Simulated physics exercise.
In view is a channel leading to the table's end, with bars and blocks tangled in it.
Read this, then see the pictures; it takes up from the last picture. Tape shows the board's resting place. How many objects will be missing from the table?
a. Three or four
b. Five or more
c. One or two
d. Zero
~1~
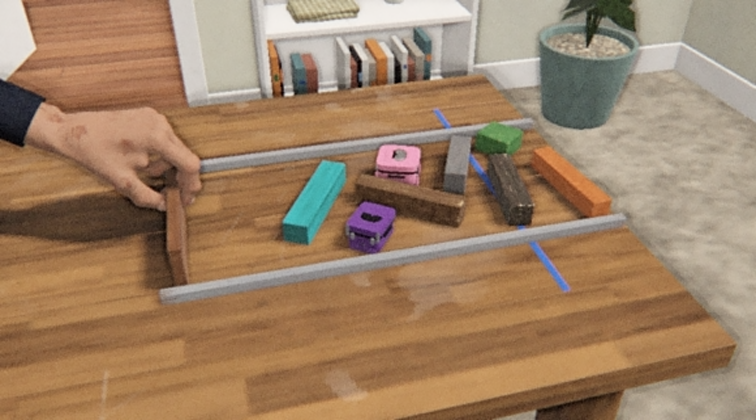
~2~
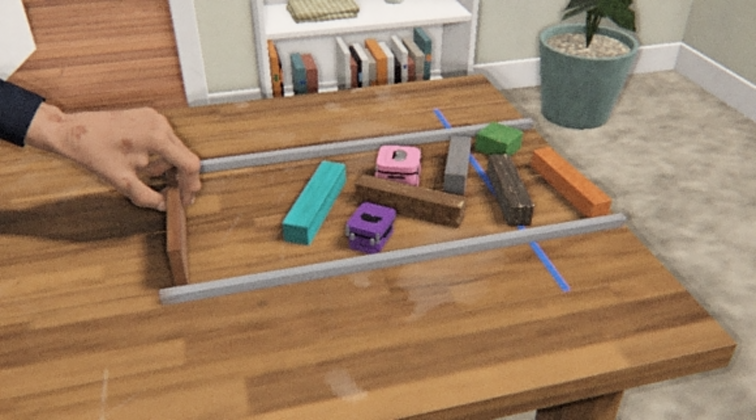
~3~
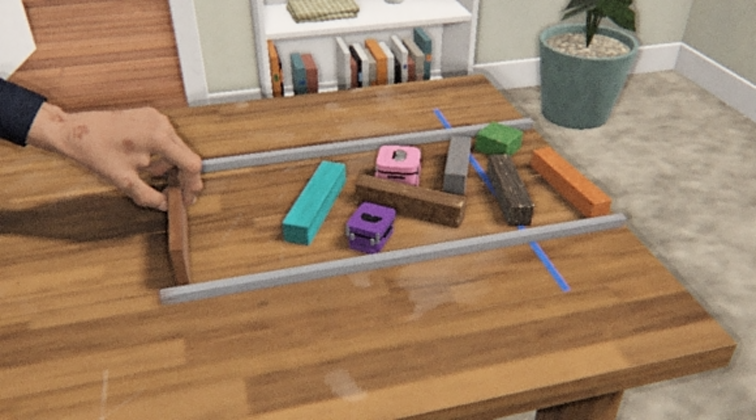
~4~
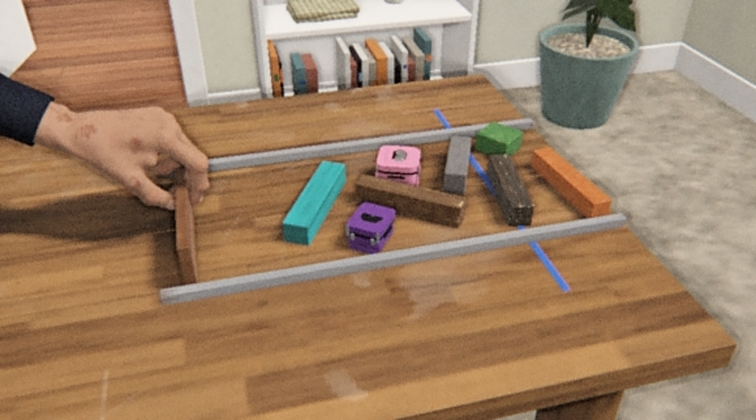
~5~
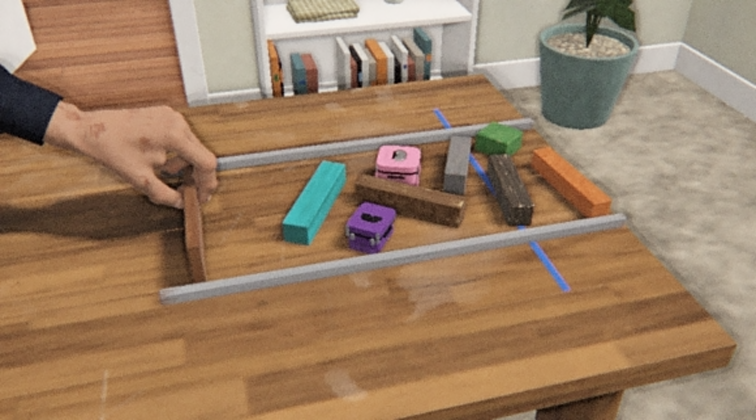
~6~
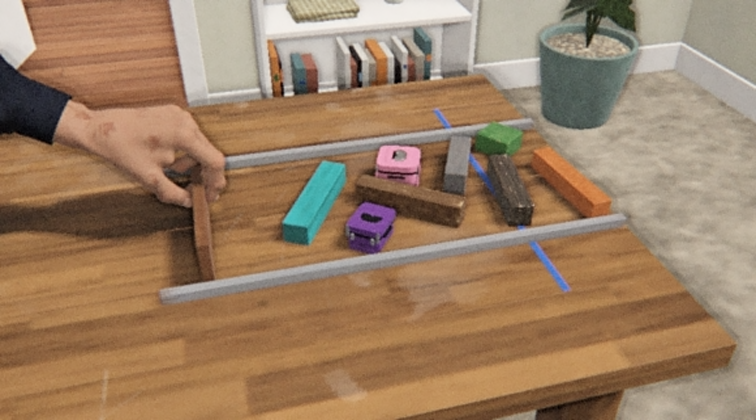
c.
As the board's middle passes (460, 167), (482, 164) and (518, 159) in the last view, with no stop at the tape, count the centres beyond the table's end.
First 0, then 1, then 4.
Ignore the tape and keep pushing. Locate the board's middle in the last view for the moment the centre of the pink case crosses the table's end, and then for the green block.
For the pink case, about (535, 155); for the green block, about (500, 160).
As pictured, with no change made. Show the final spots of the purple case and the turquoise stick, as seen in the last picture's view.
Final positions - purple case around (540, 213), turquoise stick around (500, 173).
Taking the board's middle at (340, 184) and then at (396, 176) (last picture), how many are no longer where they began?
3 at one spot and 5 at the other.
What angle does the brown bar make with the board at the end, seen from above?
Angle: Roughly 10 degrees.
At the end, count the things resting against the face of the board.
My count gives 2.
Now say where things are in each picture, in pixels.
The first frame shows orange bar (569, 181); green block (499, 140); black bar (509, 189); board (177, 208); tape (488, 182).
The second frame shows green block (499, 141); pink case (399, 168).
The third frame shows black bar (509, 189); turquoise stick (316, 201).
The fourth frame shows orange bar (569, 182); brown bar (409, 201).
The fifth frame shows green block (499, 141); grey bar (458, 164).
The sixth frame shows orange bar (569, 182); green block (499, 141); black bar (509, 189); board (201, 204); tape (488, 182).
Soon after, none off yet; orange bar at rest near (569, 182); green block at rest near (499, 141); black bar at rest near (509, 189).
At rest, the number that fall off is one or two; fallen, orange bar.
